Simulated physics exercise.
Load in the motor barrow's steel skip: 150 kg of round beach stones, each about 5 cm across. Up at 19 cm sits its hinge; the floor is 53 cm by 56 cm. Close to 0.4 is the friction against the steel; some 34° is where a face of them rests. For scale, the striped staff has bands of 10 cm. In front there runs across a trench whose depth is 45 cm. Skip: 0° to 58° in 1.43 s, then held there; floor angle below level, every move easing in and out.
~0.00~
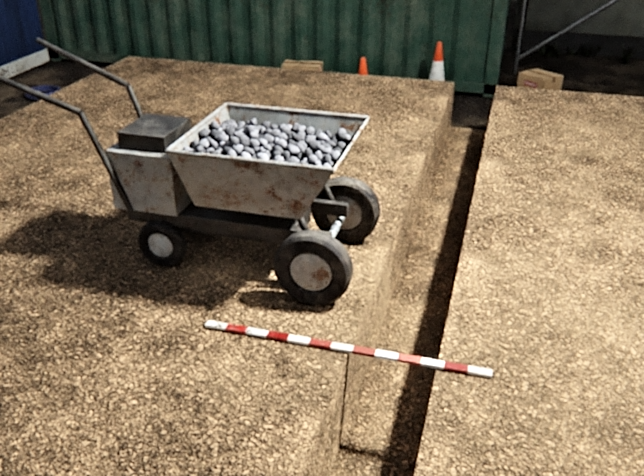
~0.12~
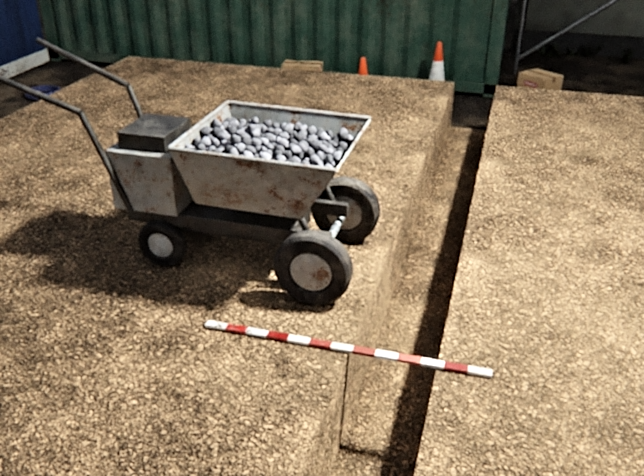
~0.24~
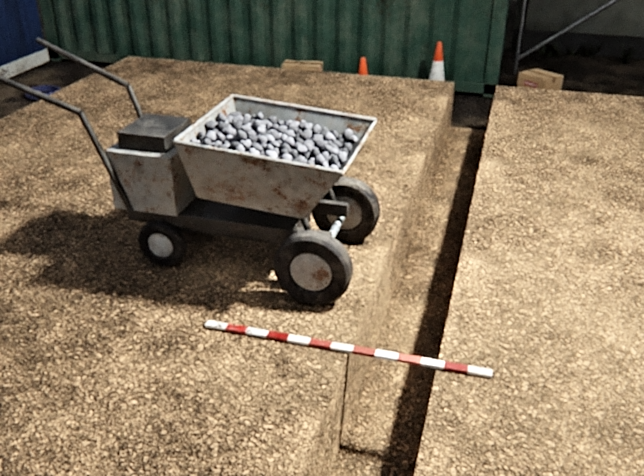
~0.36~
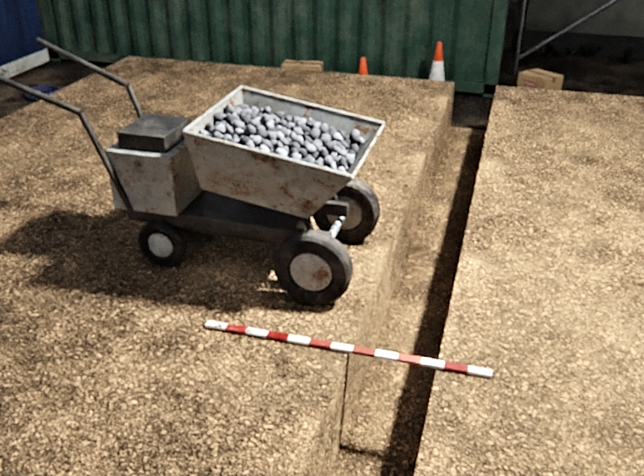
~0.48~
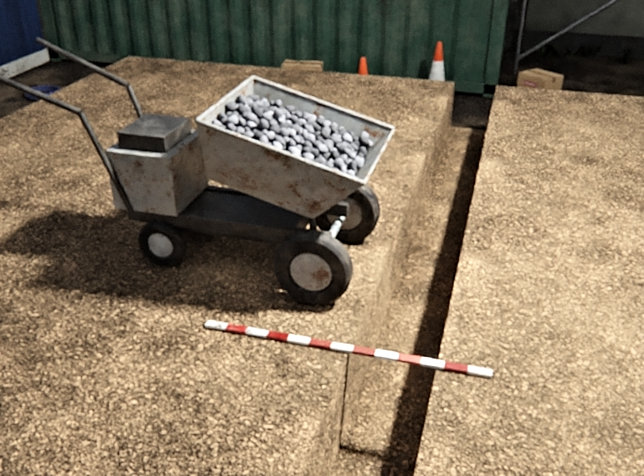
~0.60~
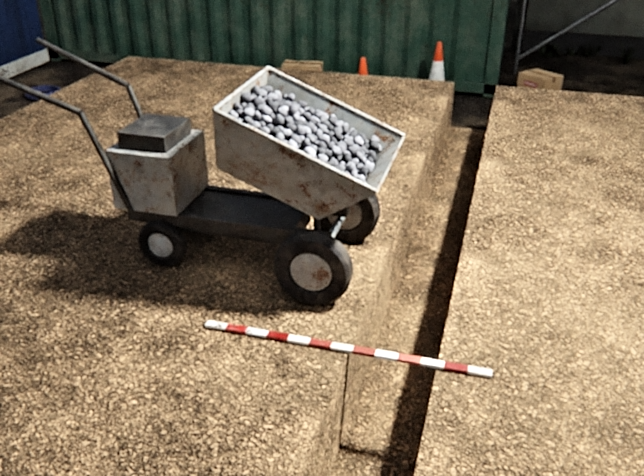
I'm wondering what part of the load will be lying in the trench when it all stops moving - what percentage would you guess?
I would guess about 25 per cent.
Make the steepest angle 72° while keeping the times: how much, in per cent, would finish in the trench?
I'd expect around 35 in a hundred.
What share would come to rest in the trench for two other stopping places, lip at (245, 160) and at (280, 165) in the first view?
First some 55, then 60 per cent.
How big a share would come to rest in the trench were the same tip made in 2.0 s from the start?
In that case, around 30%.
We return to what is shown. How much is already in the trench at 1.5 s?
Roughly 5% by that time.
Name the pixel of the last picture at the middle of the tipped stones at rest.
Roughly at pixel (472, 287).
After 1.1 s the floor is at 49°; 100 % in the skip; the foremost stones are at (411, 203).
After 1.5 s the floor is at 58°; 81 % in the skip, 6 % in the trench, 13 % past the trench; the foremost stones are at (504, 299).
After 1.9 s the floor is at 58°; 57 % in the skip, 9 % in the trench, 34 % past the trench; the foremost stones are at (583, 315).
After 3.8 s the floor is at 58°; 38 % in the skip, 25 % in the trench, 37 % past the trench; the foremost stones are past the picture's edge.
